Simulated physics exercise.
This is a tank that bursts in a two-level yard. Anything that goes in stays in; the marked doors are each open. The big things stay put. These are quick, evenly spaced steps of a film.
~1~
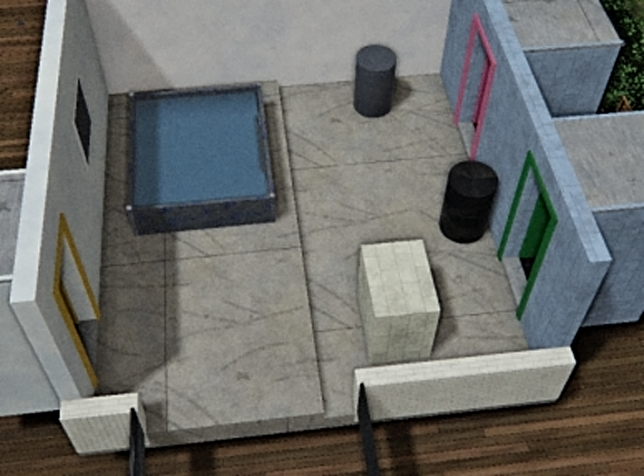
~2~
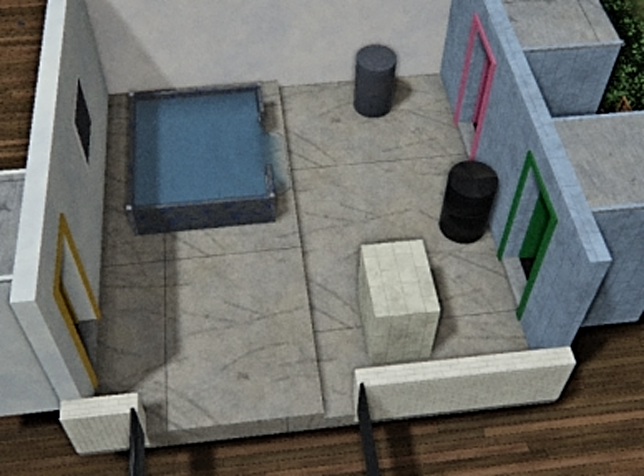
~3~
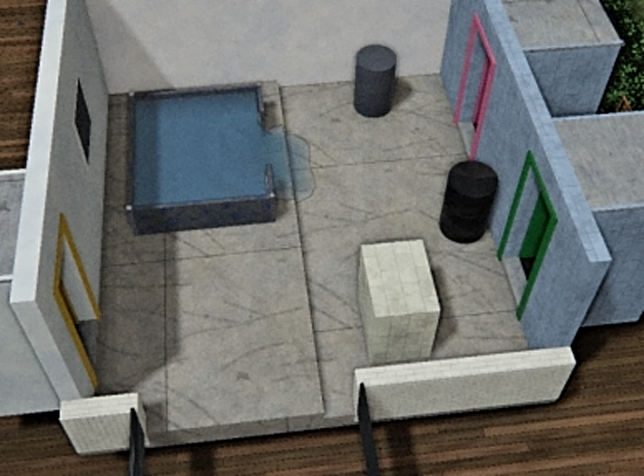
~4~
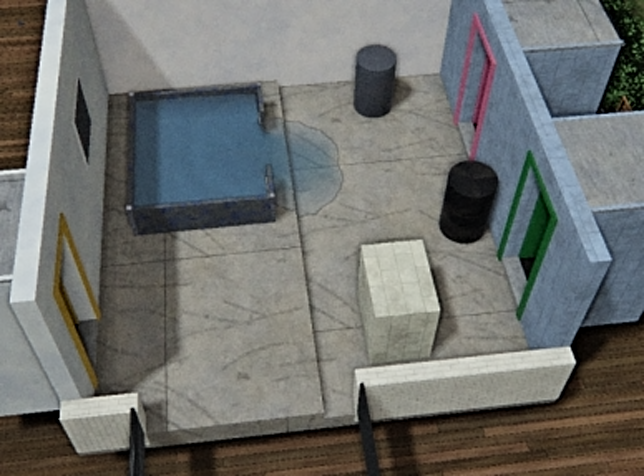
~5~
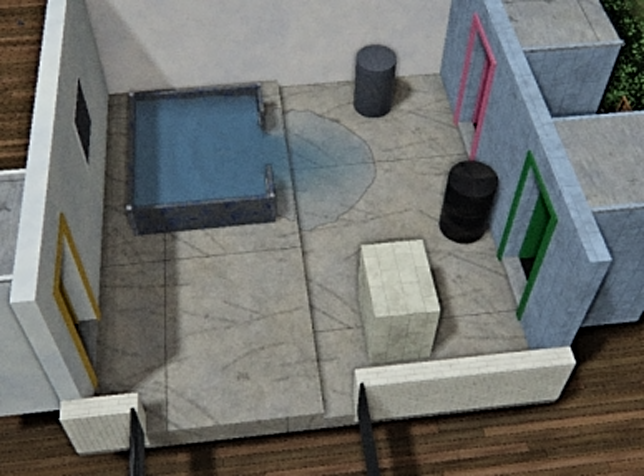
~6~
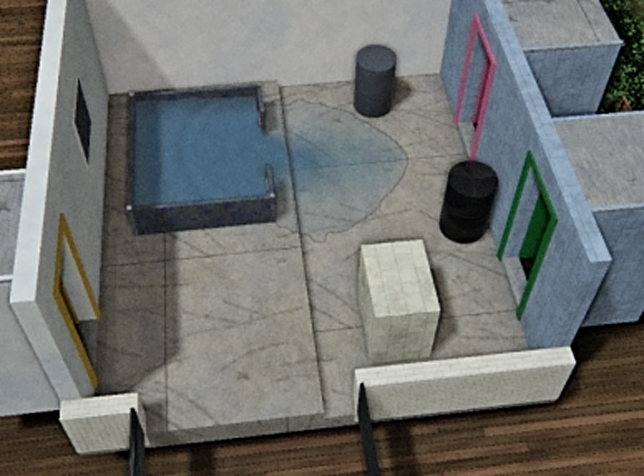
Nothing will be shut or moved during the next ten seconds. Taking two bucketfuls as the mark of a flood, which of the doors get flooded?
The pink door gets flooded, the green door stays below the mark, the yellow door stays below the mark.
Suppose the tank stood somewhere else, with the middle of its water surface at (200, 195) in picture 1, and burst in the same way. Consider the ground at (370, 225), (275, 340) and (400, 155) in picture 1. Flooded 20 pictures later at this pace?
My reading is hit by the flood first, missed by the flood next and hit by the flood last.
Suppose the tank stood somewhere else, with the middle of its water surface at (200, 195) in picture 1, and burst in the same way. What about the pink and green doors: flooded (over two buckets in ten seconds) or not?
My reading is that the pink door tops the mark while the green door tops the mark.
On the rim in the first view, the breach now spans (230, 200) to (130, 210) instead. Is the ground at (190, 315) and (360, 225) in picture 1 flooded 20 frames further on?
Well, the first place would be submerged and the second one still bare.
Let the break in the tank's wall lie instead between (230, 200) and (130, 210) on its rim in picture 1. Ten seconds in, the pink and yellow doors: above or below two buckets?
The pink one ends up below, and the yellow one ends up above.
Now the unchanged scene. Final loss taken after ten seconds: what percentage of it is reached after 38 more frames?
Roughly 75 percent.
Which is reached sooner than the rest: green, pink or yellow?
Answer: The pink one.
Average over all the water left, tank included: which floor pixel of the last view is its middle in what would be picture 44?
Close to (318, 178), I reckon.
A moment on, water covers 25 % of the floor; the pink door under two buckets in, the green door not reached, the yellow door not reached.
Next, water covers 35 % of the floor; the pink door over two buckets in, the green door wet at the sill, nothing in, the yellow door not reached.
Then, water covers 45 % of the floor; the pink door far over two buckets in, the green door wet at the sill, nothing in, the yellow door not reached.
Later, water covers 55 % of the floor; the pink door far over two buckets in, the green door wet at the sill, nothing in, the yellow door not reached.
In the end, water covers 55 % of the floor; the pink door far over two buckets in, the green door wet at the sill, nothing in, the yellow door not reached.
